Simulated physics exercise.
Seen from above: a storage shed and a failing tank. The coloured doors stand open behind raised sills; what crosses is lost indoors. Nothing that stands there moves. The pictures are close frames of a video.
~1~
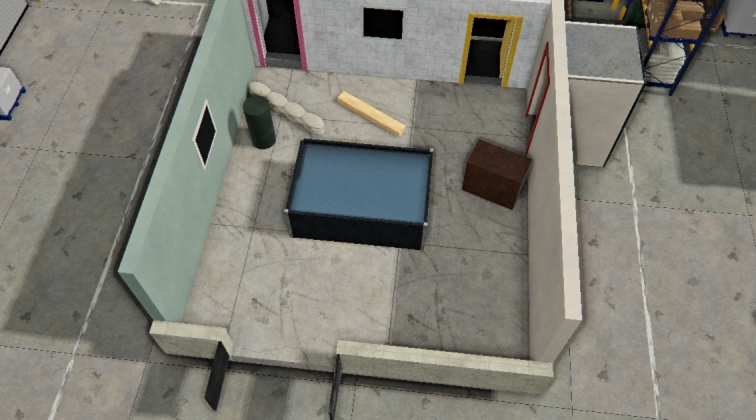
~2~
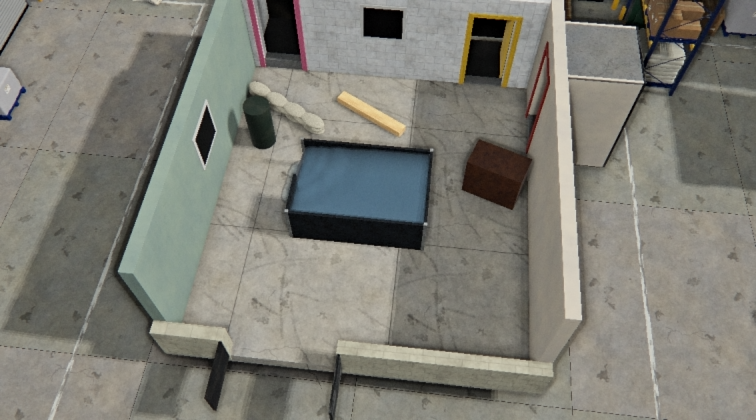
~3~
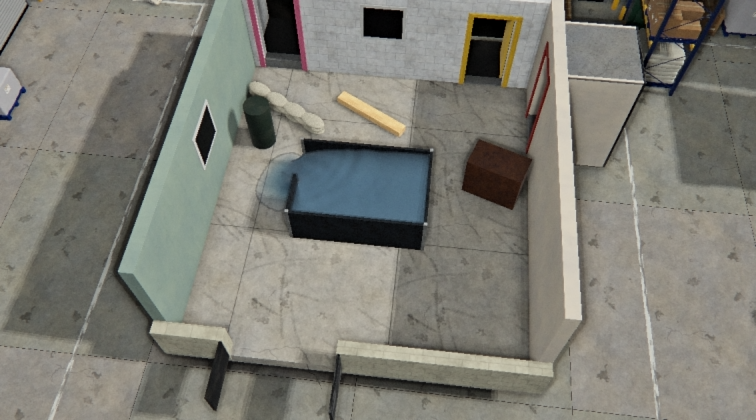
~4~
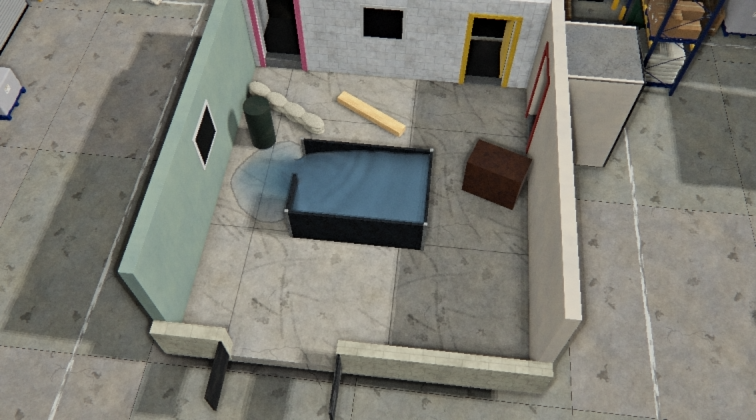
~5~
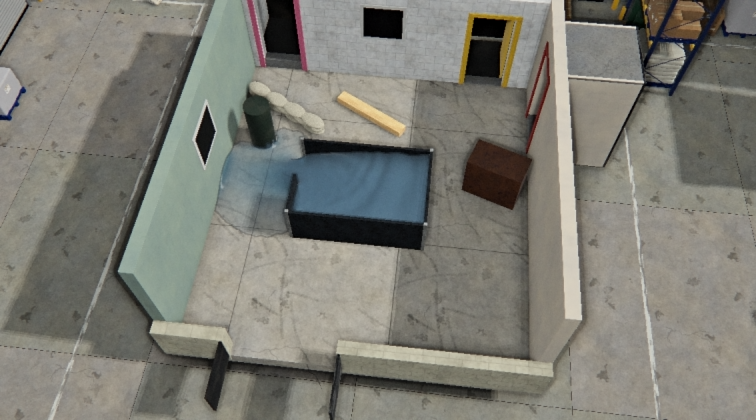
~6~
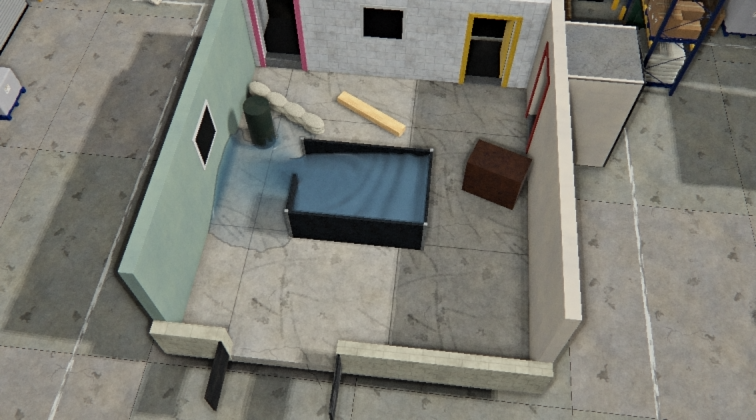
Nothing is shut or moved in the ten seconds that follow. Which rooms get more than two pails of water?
The pink door holds within the limit; the red door holds within the limit; the yellow door floods.
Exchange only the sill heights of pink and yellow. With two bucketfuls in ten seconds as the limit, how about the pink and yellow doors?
One by one: The pink one takes more, the yellow one lets less in.
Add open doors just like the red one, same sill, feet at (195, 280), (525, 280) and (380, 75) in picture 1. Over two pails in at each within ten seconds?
As listed: Stays under, takes less, takes less.
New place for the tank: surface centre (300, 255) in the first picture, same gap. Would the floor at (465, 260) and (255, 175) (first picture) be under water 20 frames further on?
One after the other: Dry, under water.
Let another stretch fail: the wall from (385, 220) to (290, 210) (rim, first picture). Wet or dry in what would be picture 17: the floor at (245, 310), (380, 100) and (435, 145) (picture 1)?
One after the other: Covered, free of water, no water.
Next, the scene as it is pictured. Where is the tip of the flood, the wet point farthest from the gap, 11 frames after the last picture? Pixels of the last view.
Near (179, 337).
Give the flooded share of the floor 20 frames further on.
Some 45 per cent.
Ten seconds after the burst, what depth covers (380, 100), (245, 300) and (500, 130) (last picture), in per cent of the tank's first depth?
Roughly 6, 10 and 10 per cent, in turn.
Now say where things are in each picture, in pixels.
In the first picture, the tank at (361, 183) is whole and still.
In the second picture, water pours out at (303, 174) and has run to a hidden place.
In the third picture, the front is at (260, 191), out from the gap at (303, 176).
In the fourth picture, water pours out at (303, 176) and has run to (235, 182).
In the fifth picture, water pours out at (303, 177) and has run to (233, 148).
In the sixth picture, water pours out at (303, 176) and has run to (210, 229).
A moment on, water covers 15 % of the floor; the pink door not reached, the red door not reached, the yellow door not reached.
Next, water covers 25 % of the floor; the pink door wet at the sill, nothing in, the red door not reached, the yellow door not reached.
Then, water covers 45 % of the floor; the pink door wet at the sill, nothing in, the red door not reached, the yellow door not reached.
Later, water covers 85 % of the floor; the pink door wet at the sill, nothing in, the red door wet at the sill, nothing in, the yellow door wet at the sill, nothing in.
In the end, water covers 95 % of the floor; the pink door wet at the sill, nothing in, the red door wet at the sill, nothing in, the yellow door over two buckets in.
